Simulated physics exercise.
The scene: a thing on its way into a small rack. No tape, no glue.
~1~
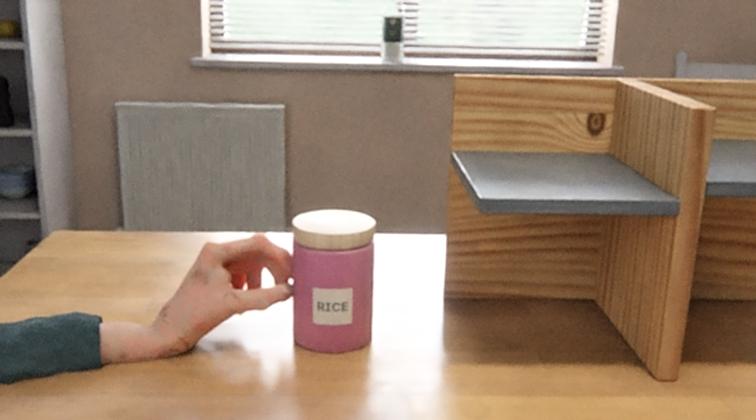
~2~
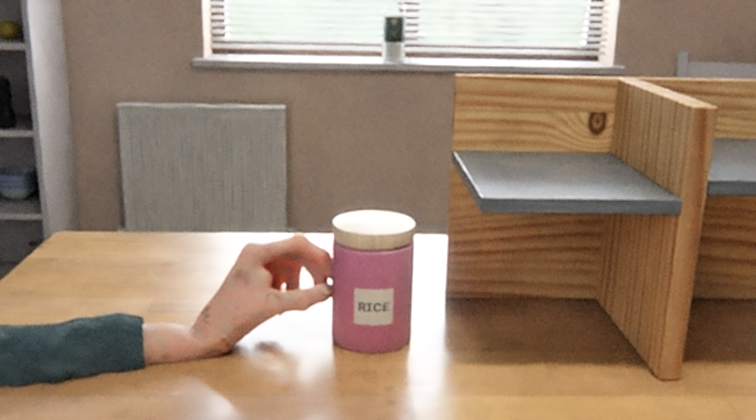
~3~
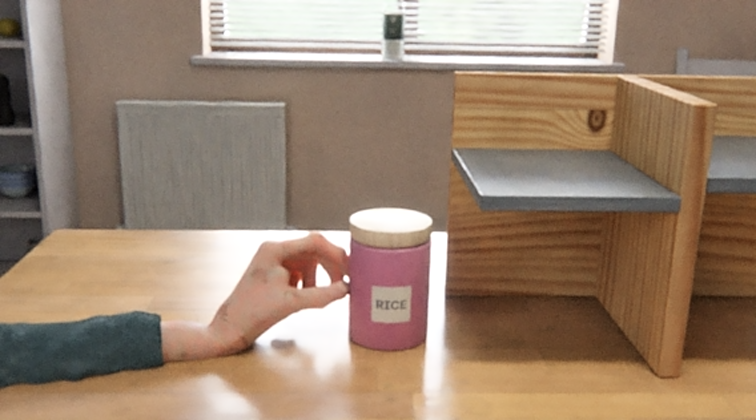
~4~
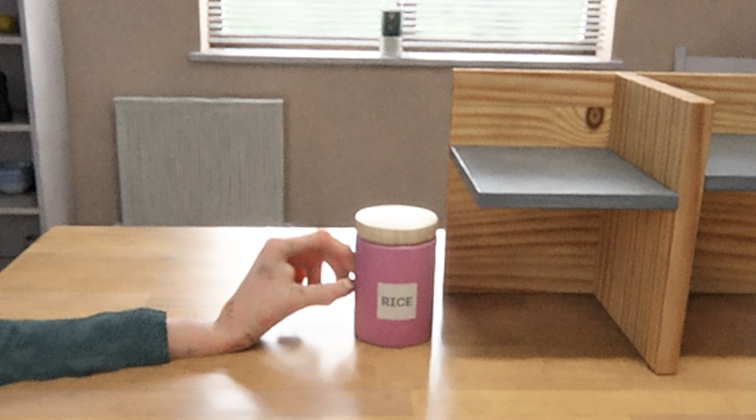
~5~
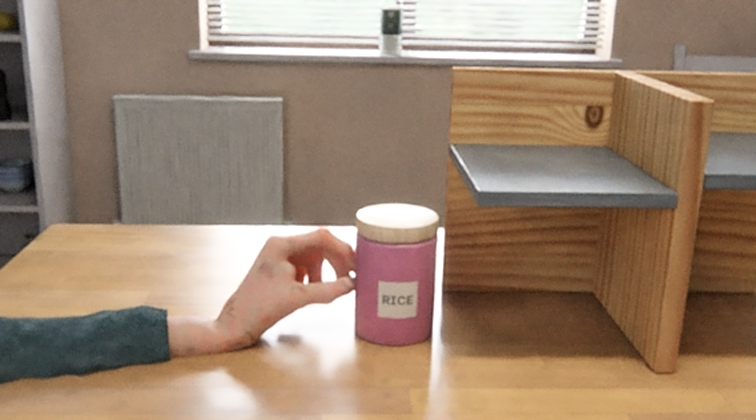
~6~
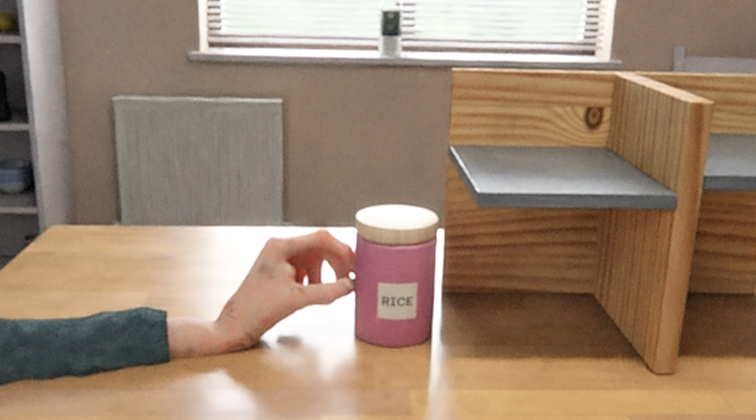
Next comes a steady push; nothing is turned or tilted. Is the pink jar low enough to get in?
In the end the pink jar goes under.
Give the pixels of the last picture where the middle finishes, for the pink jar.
Around (506, 276).
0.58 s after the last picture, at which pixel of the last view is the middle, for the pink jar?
Roughly at (481, 275).
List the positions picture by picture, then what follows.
The first frame shows hand sliding it forward; pink jar (334, 280); shelf (644, 218).
The second frame shows hand sliding it forward; pink jar (372, 280); shelf (645, 217).
The third frame shows hand sliding it forward; pink jar (390, 278); shelf (645, 214).
The fourth frame shows hand sliding it forward; pink jar (395, 275); shelf (642, 212).
The fifth frame shows hand sliding it forward; pink jar (395, 273); shelf (642, 210).
The sixth frame shows hand sliding it forward; pink jar (395, 274); shelf (641, 212).
Then, 0.34 s after the last picture, pink jar sliding up to the opening near (432, 275).
Then, 0.58 s after the last picture, pink jar part of the way in near (481, 276).
At rest, the pink jar slides in, near (506, 276).
